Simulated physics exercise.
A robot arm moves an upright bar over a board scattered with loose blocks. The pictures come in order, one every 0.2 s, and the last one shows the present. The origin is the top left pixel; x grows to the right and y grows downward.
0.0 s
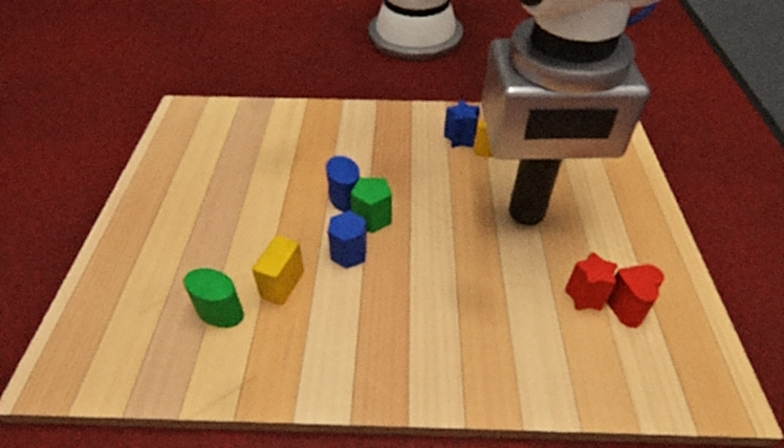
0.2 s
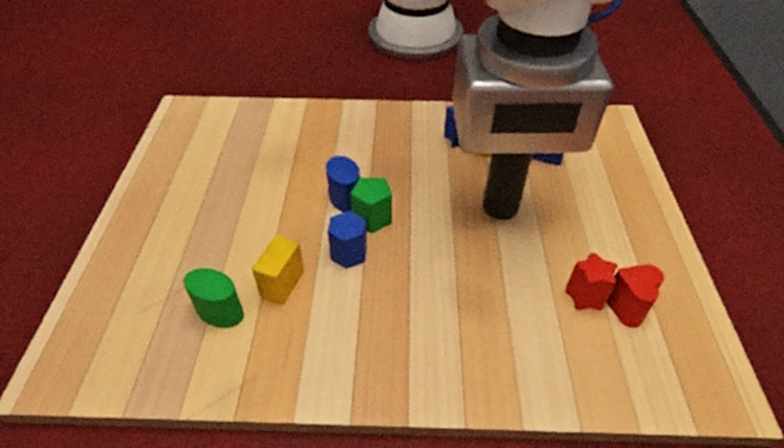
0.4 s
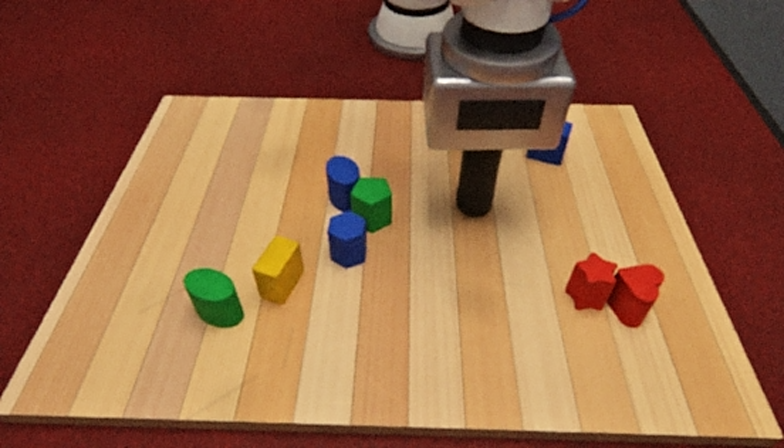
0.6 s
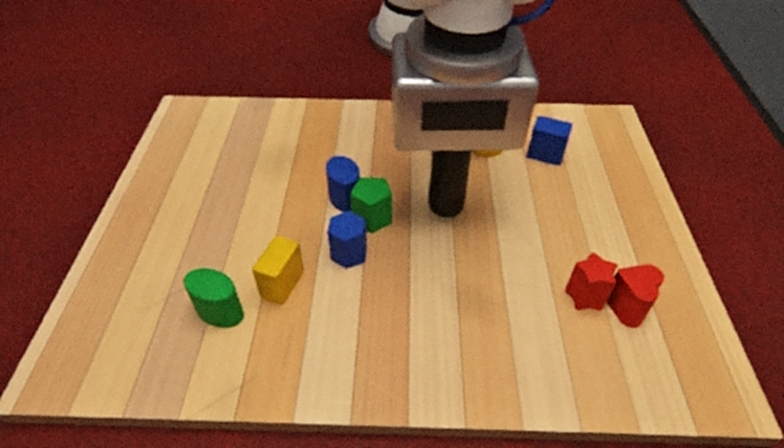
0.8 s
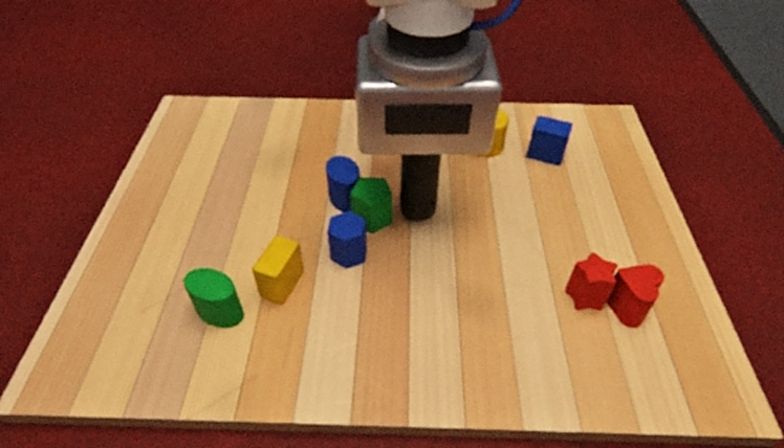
On a wooden board, a robot arm moves its upright bar left between loose blocks.
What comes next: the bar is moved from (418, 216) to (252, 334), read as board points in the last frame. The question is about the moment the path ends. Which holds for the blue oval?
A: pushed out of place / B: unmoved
The one that fits is B, unmoved.
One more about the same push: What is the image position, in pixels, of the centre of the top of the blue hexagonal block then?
Put as a pixel place, it's (278, 240).
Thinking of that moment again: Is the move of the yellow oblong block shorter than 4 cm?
Yes
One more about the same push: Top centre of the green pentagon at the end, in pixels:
My best guess is (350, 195).
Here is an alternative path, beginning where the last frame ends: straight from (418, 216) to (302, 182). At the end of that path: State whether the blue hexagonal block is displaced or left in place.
Right where it was.
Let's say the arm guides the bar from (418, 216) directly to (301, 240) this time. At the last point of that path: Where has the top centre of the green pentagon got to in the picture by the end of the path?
About (281, 188).
On the path given first. One third of the way, bar (367, 243); blue hexagonal block (328, 233), turned 15° clockwise; green pentagon (350, 195), turned 65° clockwise.
Two thirds of the way, bar (312, 282); yellow oblong block (250, 257), turned 60° anticlockwise; blue hexagonal block (280, 240), turned 85° clockwise; green pentagon (350, 195), turned 65° clockwise.
At the end, bar (250, 327); yellow oblong block (245, 257), turned 55° anticlockwise; blue oval not moved; blue hexagonal block (278, 240), turned 90° clockwise; green pentagon (350, 195), turned 65° clockwise.
